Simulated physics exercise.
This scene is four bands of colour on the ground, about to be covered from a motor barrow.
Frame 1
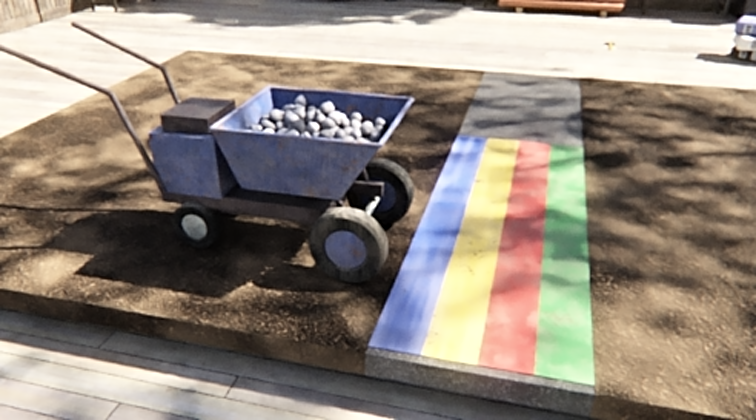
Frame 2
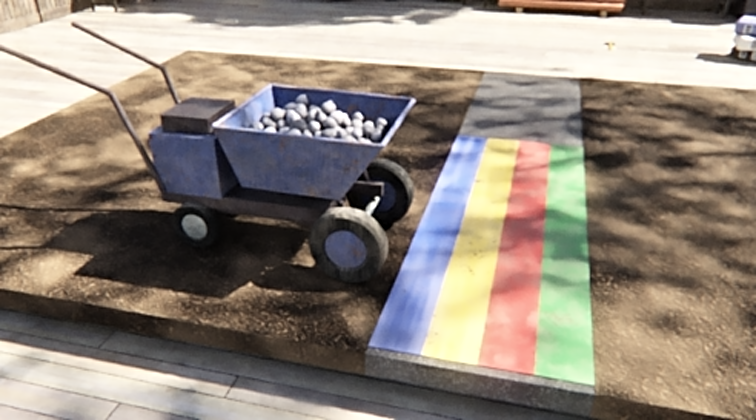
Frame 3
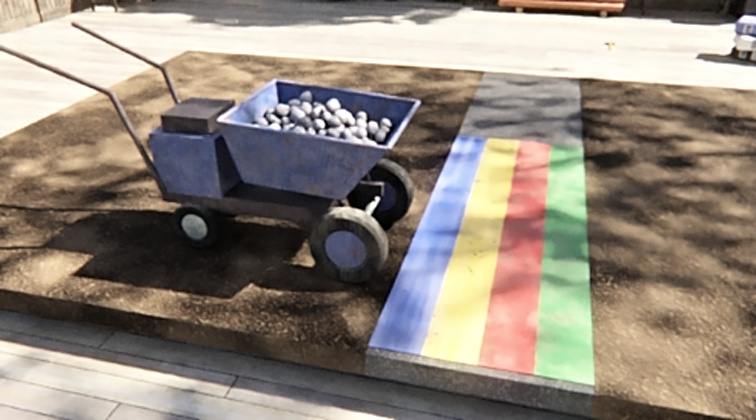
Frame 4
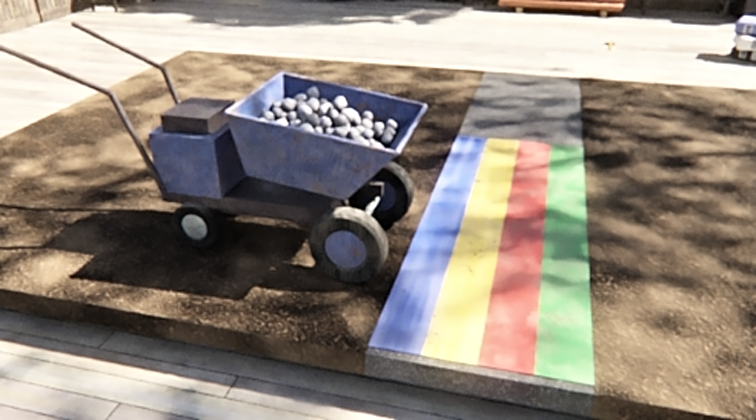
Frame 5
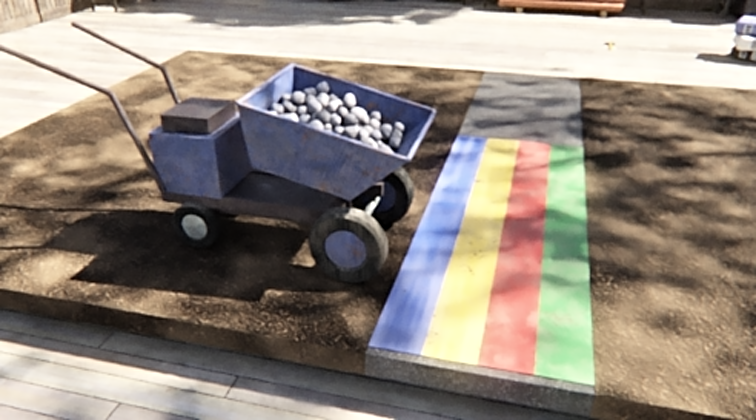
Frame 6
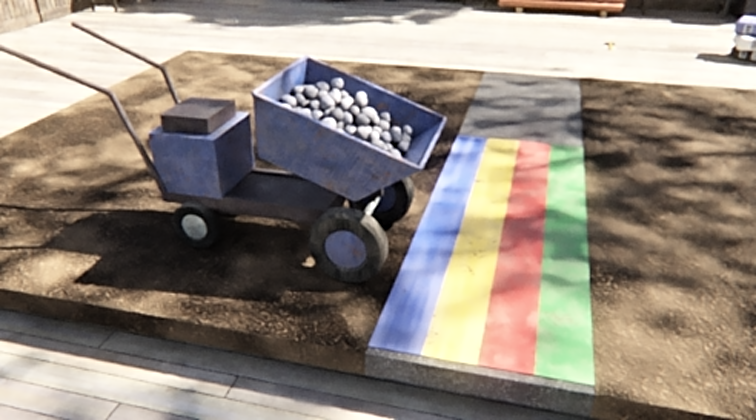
On a patch of brown dirt beside blue, yellow, red and green stripes, a blue cart held a heap of round stones, and its tray gradually tilted toward the right, its back end rising clearly.
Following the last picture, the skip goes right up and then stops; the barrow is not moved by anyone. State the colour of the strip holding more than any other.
It is red.
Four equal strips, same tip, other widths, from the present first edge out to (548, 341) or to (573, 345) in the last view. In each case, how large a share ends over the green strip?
20 % and 20 %.
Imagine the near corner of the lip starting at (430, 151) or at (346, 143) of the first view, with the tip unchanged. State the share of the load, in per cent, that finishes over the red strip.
Roughly 20 and 30 percent respectively.
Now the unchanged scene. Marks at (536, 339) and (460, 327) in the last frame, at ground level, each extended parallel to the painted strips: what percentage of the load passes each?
In turn 30 and 80 in a hundred.
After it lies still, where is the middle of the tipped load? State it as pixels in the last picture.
Resting centre, last frame: Roughly (525, 264).
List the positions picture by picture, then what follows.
Lip of the skip near (380, 146), level; top of the load near (312, 129), round cobbles; blue strip near (408, 314); yellow strip near (458, 322); red strip near (510, 330); green strip near (565, 339), in the first frame.
Lip of the skip near (382, 147), level; top of the load near (313, 129), in the second frame.
Lip of the skip near (387, 149), tipped barely; top of the load near (305, 127), in the third frame.
Lip of the skip near (396, 154), tipped a little; top of the load near (305, 111), in the fourth frame.
Lip of the skip near (407, 160), tipped a little; top of the load near (302, 112), in the fifth frame.
Lip of the skip near (419, 169), tipped clearly; top of the load near (314, 107); blue strip near (408, 314); yellow strip near (458, 322); red strip near (510, 330); green strip near (565, 339), in the sixth frame.
Shortly afterwards, skip tipped steeply; the whole lot in the skip.
Next, skip tipped right over; near two thirds in the skip; a little over the yellow strip; near a quarter over the red strip; only a few over the green strip.
Some moments later, skip tipped right over; near a quarter in the skip; near a quarter over the yellow strip; near a third over the red strip; near a quarter over the green strip; a little off the paint.
In the end, skip tipped right over; near a quarter in the skip; none at all over the blue strip; near a quarter over the yellow strip; near a third over the red strip; near a quarter over the green strip; a little off the paint.
